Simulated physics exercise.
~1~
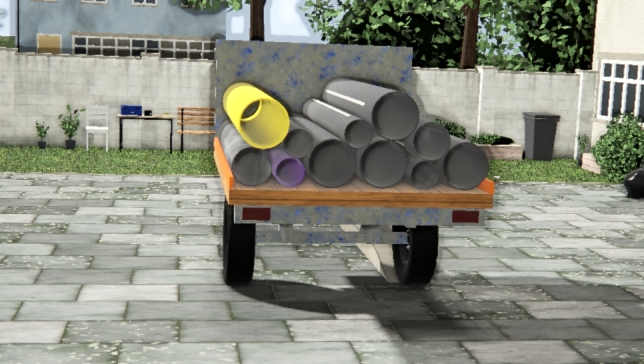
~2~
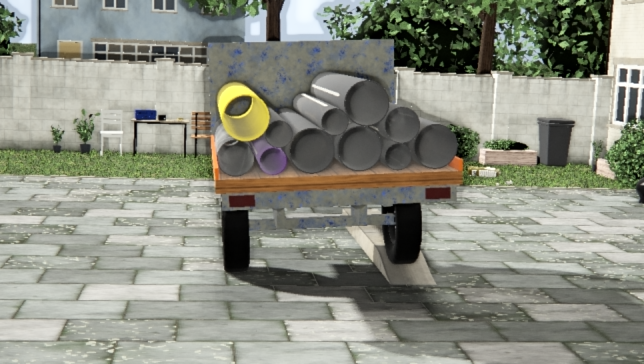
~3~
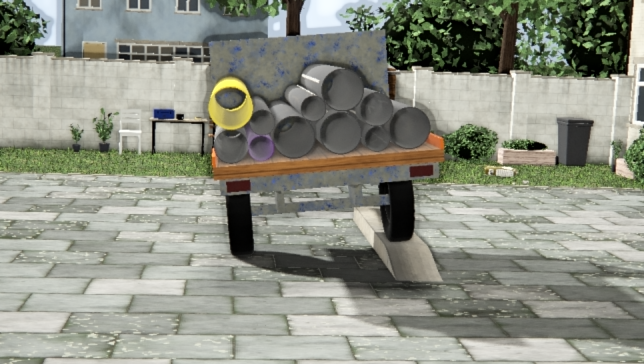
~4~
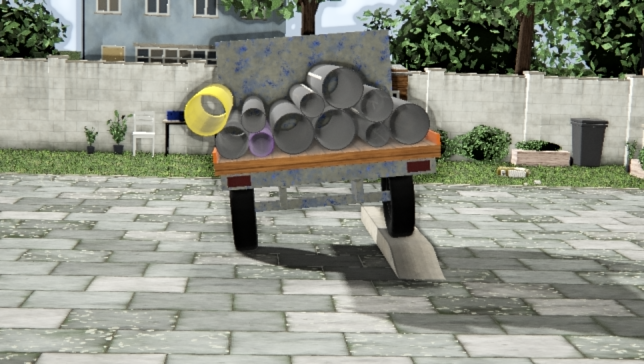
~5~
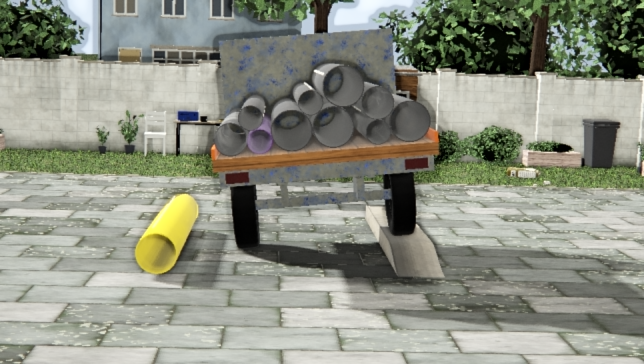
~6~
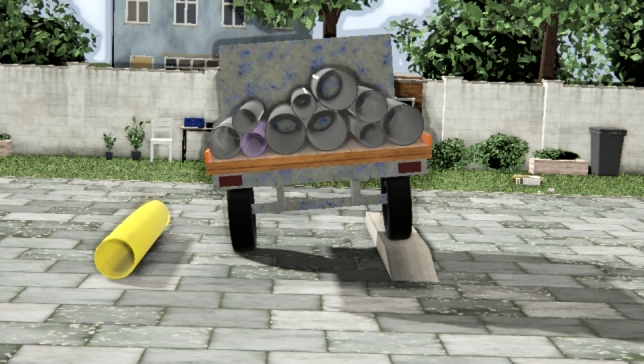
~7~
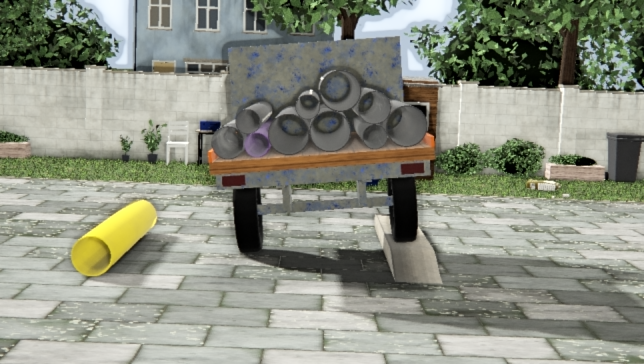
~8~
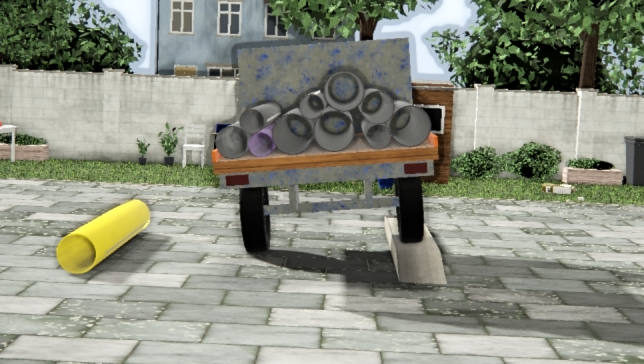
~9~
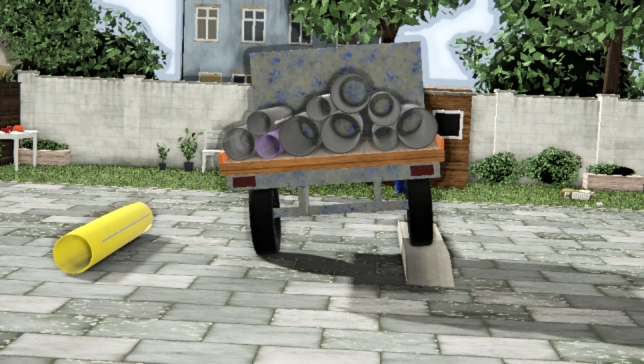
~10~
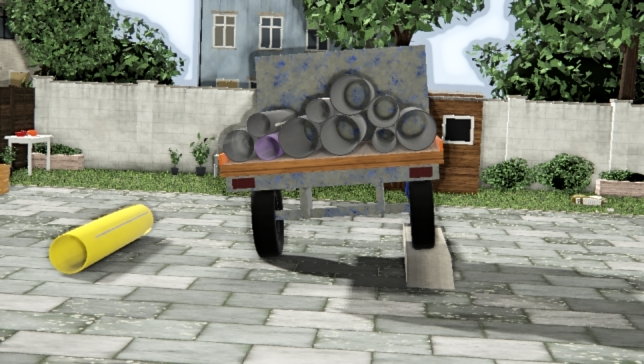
In a paved yard, a flat trailer stacked with pipes rolled its right wheel up a ramp and tilted left; the yellow pipe tumbled off the left side and rolled to rest on the paving, while the purple one stayed aboard with the greys.
